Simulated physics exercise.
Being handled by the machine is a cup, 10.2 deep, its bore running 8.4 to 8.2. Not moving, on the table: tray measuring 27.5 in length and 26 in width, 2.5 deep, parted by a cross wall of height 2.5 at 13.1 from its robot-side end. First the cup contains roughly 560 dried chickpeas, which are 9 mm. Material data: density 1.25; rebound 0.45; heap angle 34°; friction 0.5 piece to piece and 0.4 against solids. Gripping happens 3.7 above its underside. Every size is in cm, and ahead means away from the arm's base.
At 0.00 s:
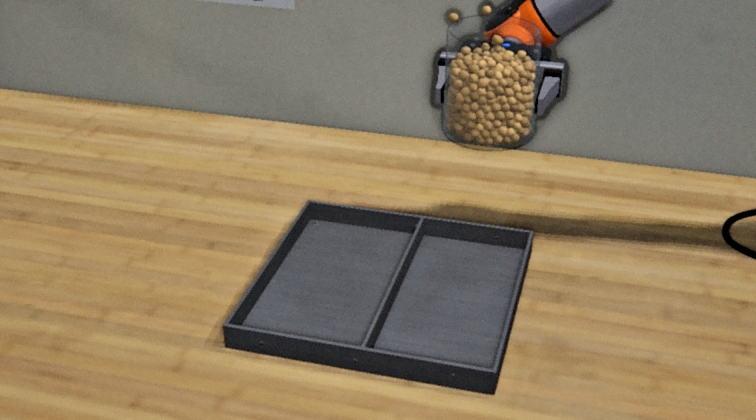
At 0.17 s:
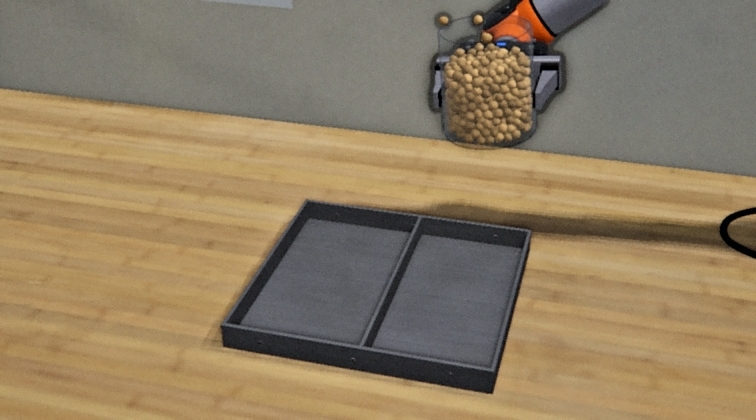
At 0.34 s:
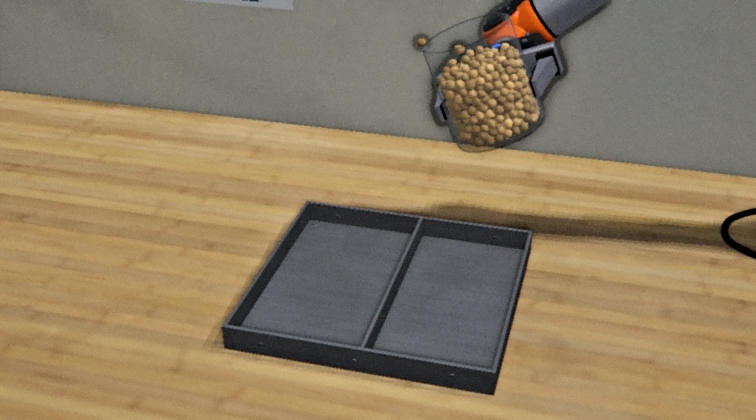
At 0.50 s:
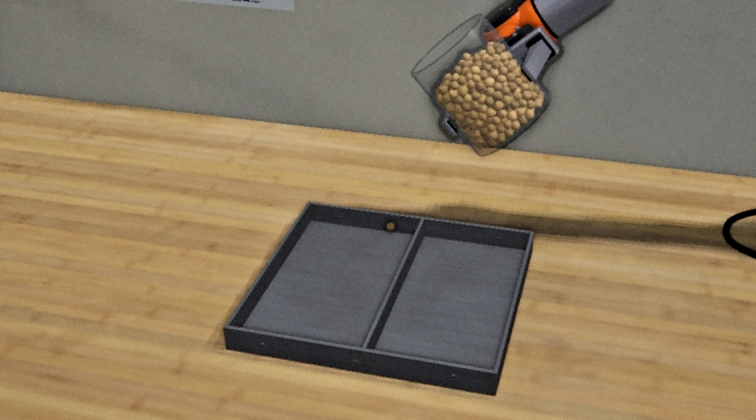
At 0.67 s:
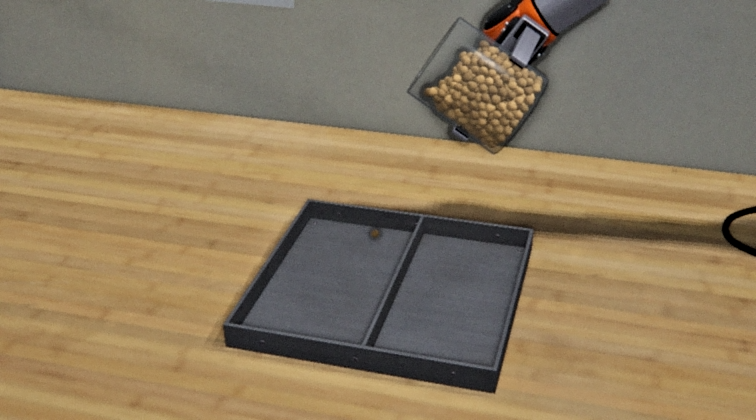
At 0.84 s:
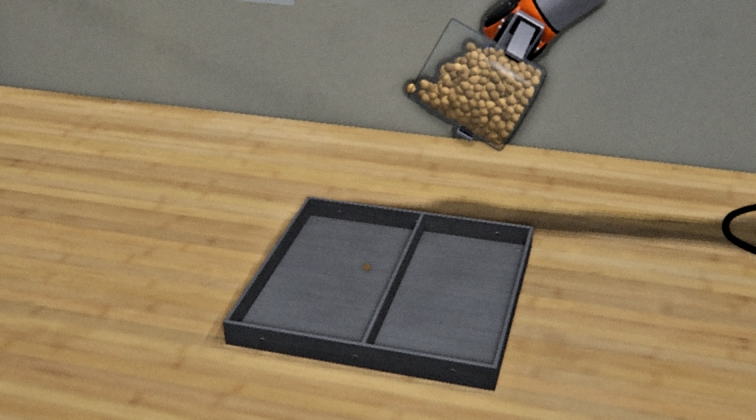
Above a wooden table, a robot arm tilting a clear cup of chickpeas leftward, a single one dropping into the divided tray.
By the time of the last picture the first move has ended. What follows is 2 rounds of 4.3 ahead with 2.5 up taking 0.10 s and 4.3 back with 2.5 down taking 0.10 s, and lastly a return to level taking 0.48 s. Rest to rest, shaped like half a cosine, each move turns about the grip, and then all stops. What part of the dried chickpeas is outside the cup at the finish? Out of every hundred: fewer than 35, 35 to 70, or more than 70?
35 to 70 out of every hundred.
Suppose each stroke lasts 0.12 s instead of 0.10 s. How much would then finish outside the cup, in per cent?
That would give around 50 per cent.
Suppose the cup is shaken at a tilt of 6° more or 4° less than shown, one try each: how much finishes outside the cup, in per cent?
Roughly 75 per cent on the first try and 60 per cent on the second.
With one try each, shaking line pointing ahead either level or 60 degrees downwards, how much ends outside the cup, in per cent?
I'd say close to 40 percent for the first and close to 10 percent for the second.
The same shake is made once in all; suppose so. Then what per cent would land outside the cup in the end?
My guess is near 55 per cent.
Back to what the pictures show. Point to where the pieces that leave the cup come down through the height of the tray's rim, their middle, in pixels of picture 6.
Centre: Roughly (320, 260).
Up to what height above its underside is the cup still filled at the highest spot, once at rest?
Around 5.0 cm up.
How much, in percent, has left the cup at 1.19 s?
About 50 in a hundred parts are out by then.
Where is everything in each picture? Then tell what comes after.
The first picture shows the cup middle at (491, 83), level; upper third of the load around (493, 73), from x 450 to 530, top at y 10; 562 in the cup.
The second picture shows the cup middle at (487, 82), tilted 6° forward; upper third of the load around (490, 71), from x 445 to 530, top at y 20.
The third picture shows the cup middle at (484, 84), tilted 22° forward; upper third of the load around (489, 73), from x 420 to 535, top at y 40; 561 in the cup, 1 in flight or on a rim.
The fourth picture shows the cup middle at (481, 87), tilted 42° forward; upper third of the load around (490, 75), from x 390 to 540, top at y 45; 561 in the cup, 1 in flight or on a rim.
The fifth picture shows the cup middle at (478, 87), tilted 58° forward; upper third of the load around (488, 74), from x 375 to 540, top at y 45; 561 in the cup, 1 in the far-side part.
The sixth picture shows the cup middle at (477, 85), tilted 64° forward; upper third of the load around (491, 74), from x 365 to 535, top at y 50; 561 in the cup, 1 in the far-side part.
After 1.19 s, tilted 64° forward, highest piece 31 above the table; 289 in the cup, 108 in the far-side part, 7 in the robot-side part, 3 on the table or floor, 155 in flight or on a rim.
After 1.54 s, tilted 19° forward, highest piece 30 above the table; 260 in the far-side part, 217 in the cup, 72 on the table or floor, 11 in the robot-side part, 2 in flight or on a rim.
After 1.92 s, level, highest piece 27 above the table; 260 in the far-side part, 217 in the cup, 73 on the table or floor, 12 in the robot-side part.
After 2.97 s, level, highest piece 26 above the table; 260 in the far-side part, 217 in the cup, 73 on the table or floor, 12 in the robot-side part.
In the end, 260 in the far-side part, 217 in the cup, 73 on the table or floor, 12 in the robot-side part. That is 61 % outside the cup.
